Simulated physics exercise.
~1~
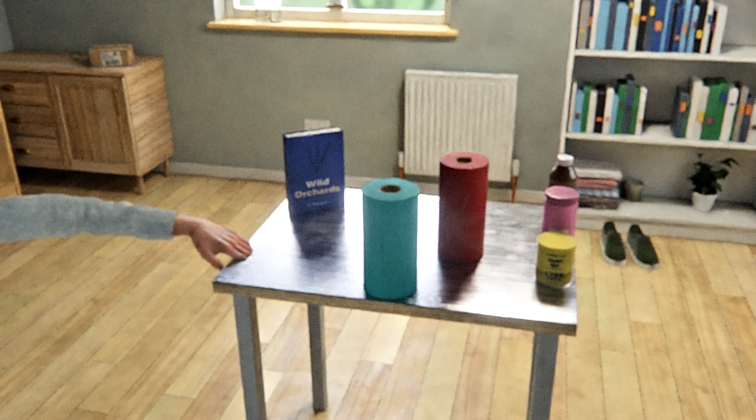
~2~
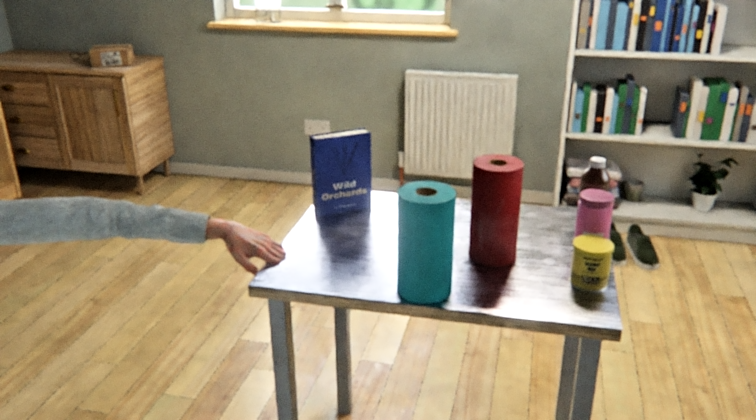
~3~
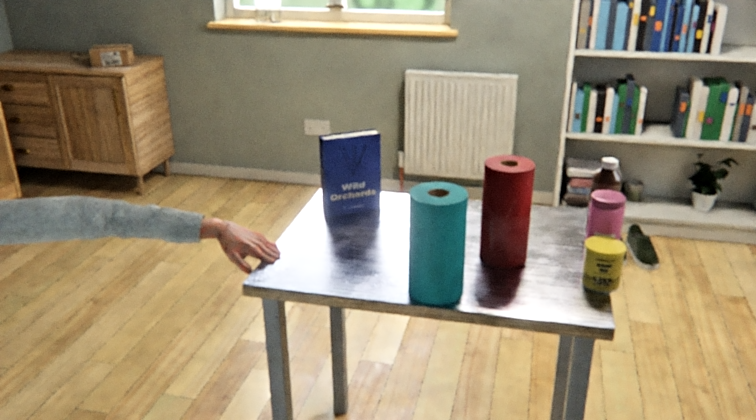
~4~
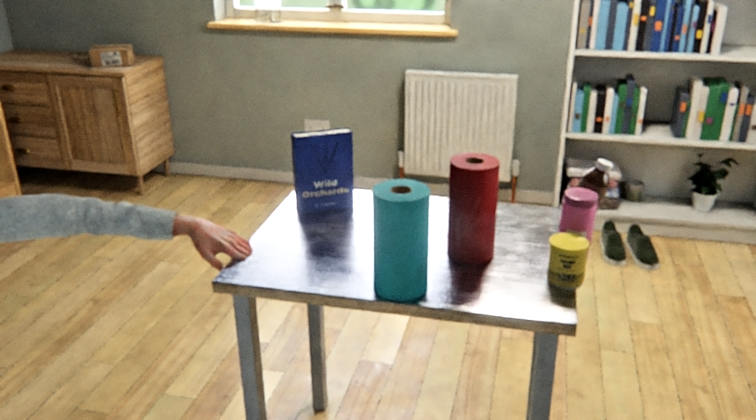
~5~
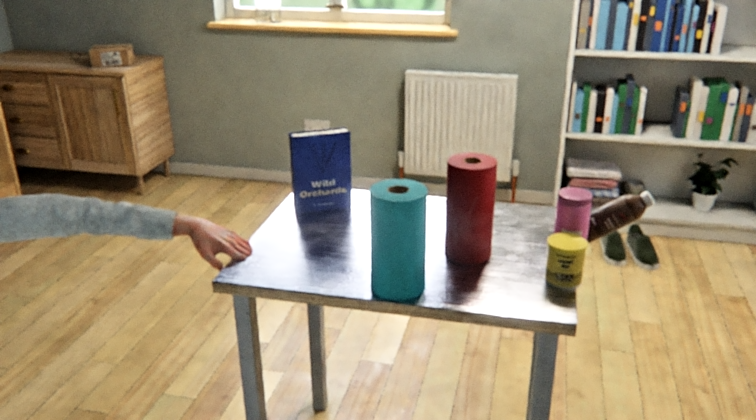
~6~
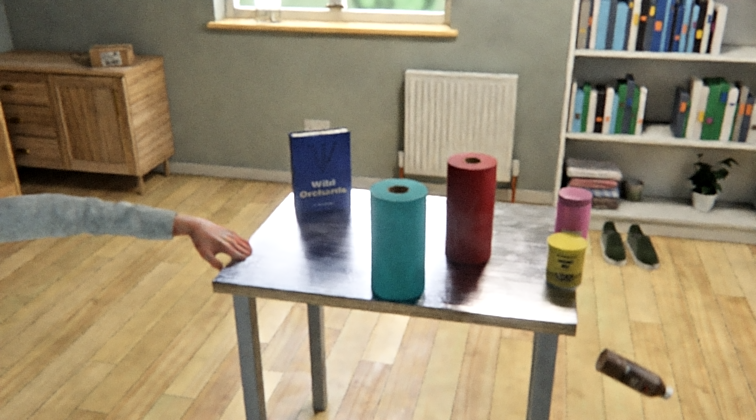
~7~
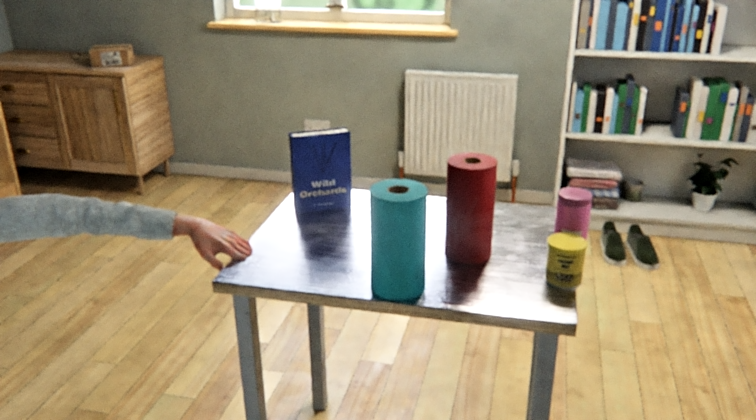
A hand shoves the table right, then jerks it back, and the brown bottle topples off.
